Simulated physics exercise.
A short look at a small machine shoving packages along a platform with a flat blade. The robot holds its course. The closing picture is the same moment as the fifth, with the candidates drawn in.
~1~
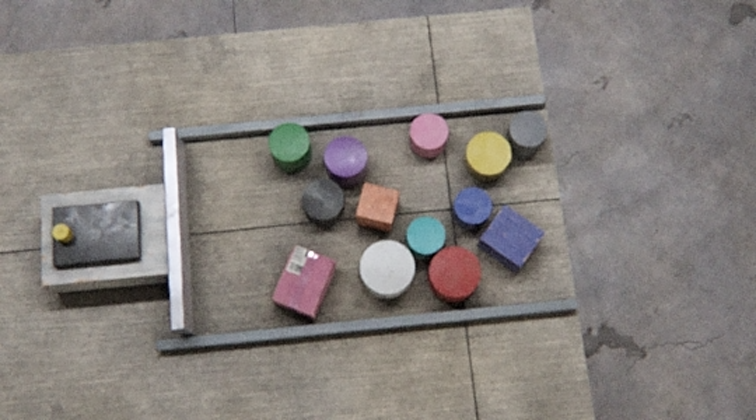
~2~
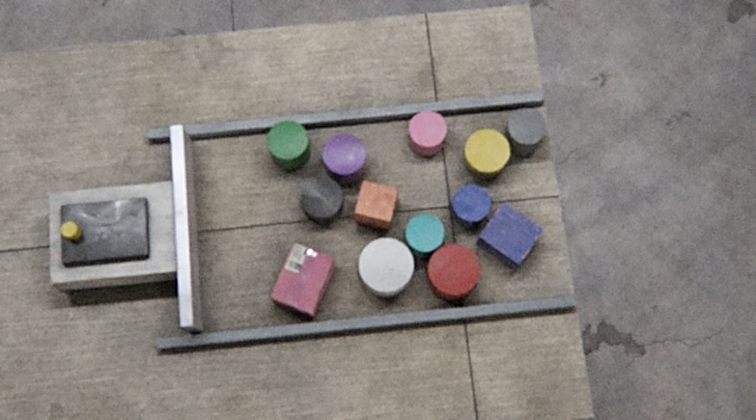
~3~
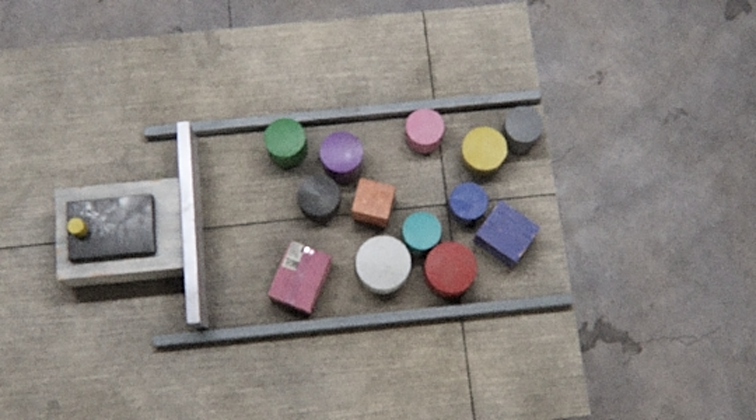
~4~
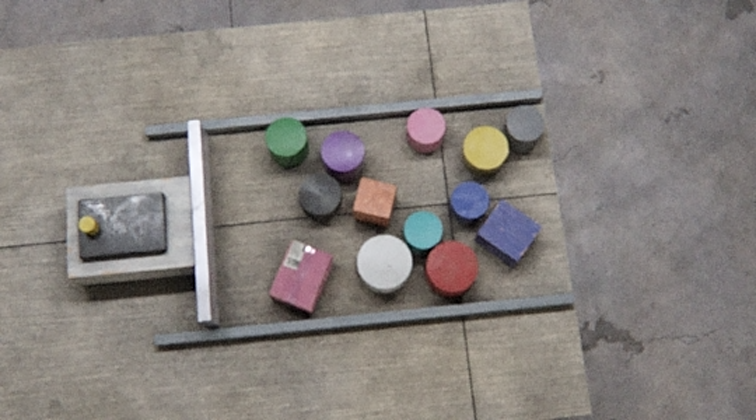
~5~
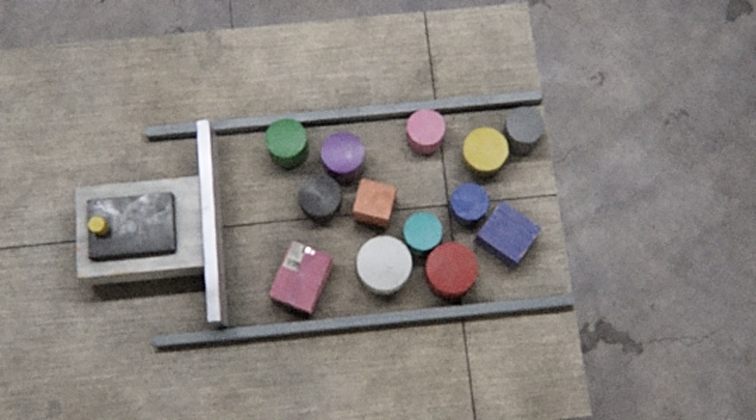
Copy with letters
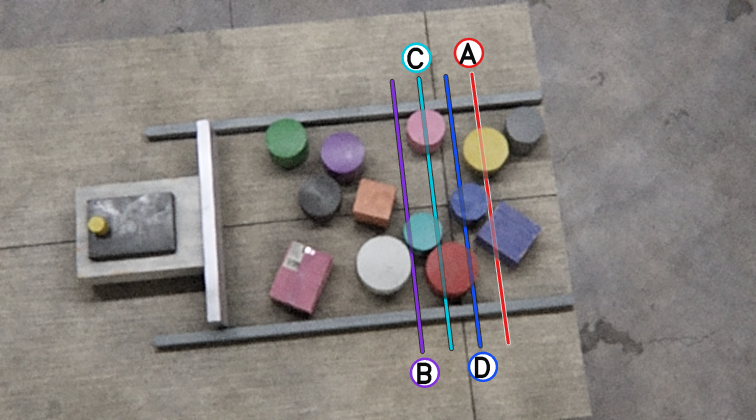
At first, a small machine with a flat blade sits at the left end of a platform, facing a scattered group of colourful canisters and boxes between two rails. It then creeps steadily right, narrowing the gap to the nearest items, while the packages stay in place, still untouched.
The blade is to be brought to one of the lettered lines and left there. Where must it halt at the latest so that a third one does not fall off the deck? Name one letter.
C is the last line within the limit.
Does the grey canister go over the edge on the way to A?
By then, yes.
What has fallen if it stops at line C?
The blue crate.
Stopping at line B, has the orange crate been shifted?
Yes.
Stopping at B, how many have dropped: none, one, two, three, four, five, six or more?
The count is none.
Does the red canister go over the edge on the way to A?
Yes.
On the marked copy, A at (489, 203); B at (407, 211); C at (435, 209); D at (462, 206).
Following C. Soon after the start, robot (220, 217); green canister (312, 141); pink parcel (326, 273).
Later, robot (302, 209); blue crate (515, 230); red canister (504, 275).
In the end, robot (363, 203); blue crate over the edge; grey canister (546, 123); one fallen.
As for the rest, A drops six; B is within the limit but short; D drops three.
